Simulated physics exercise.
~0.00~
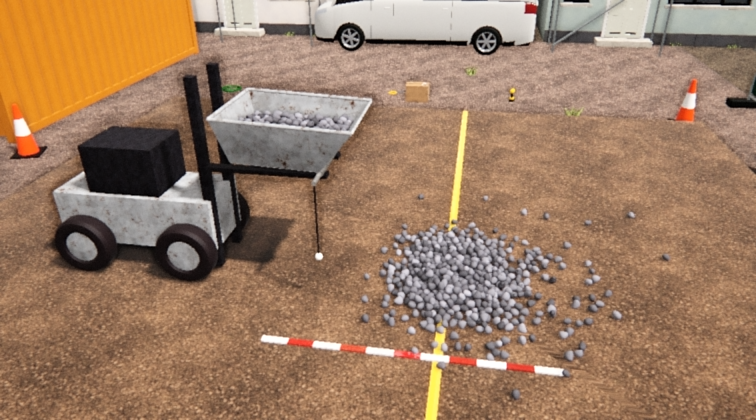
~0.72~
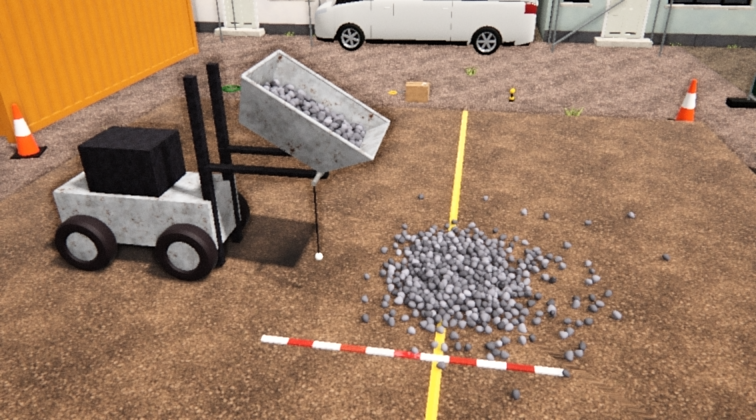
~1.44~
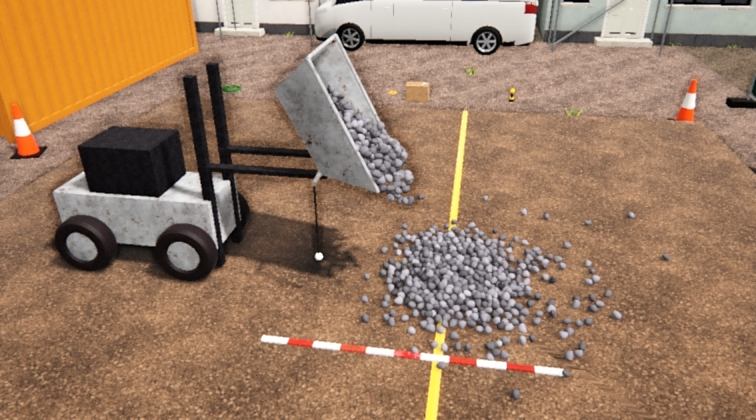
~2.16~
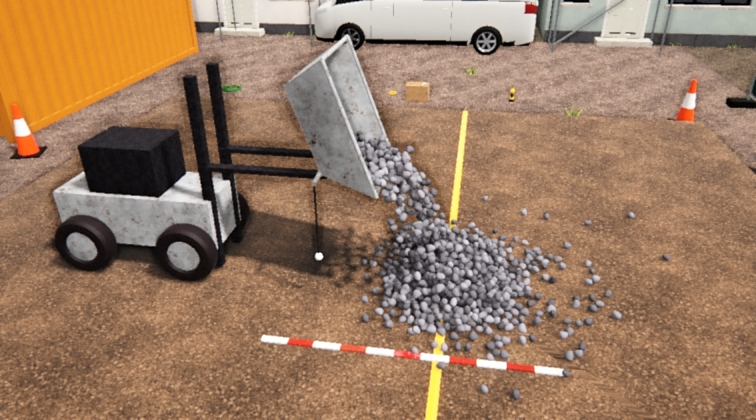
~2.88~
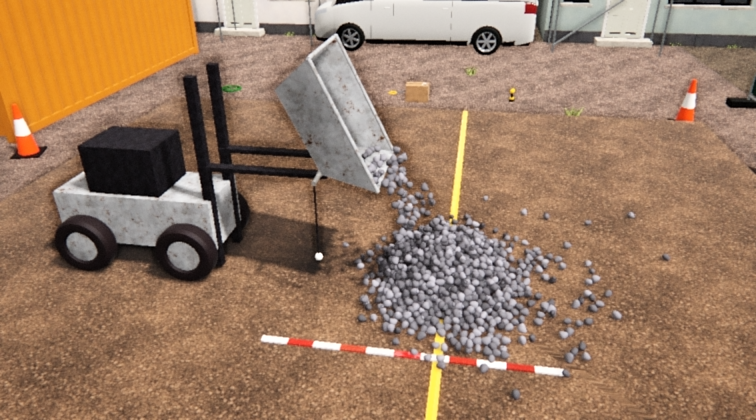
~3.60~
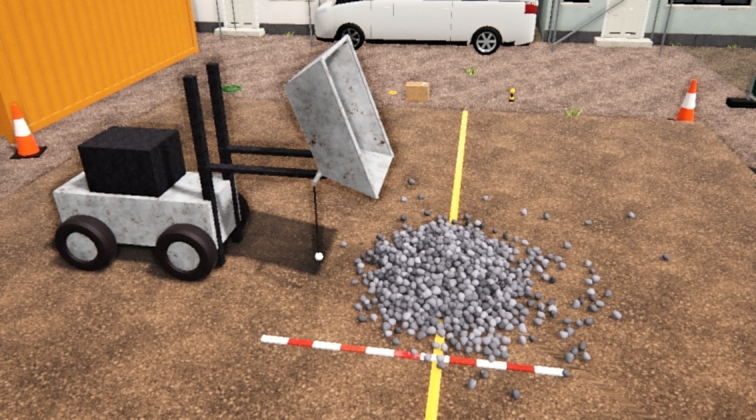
A forklift's grey skip, partly filled with rounded grey stones, tips steeply to the right and pours them onto a heap already lying across a yellow line, jerks slightly back and forward, and ends tilted and empty above the enlarged heap.
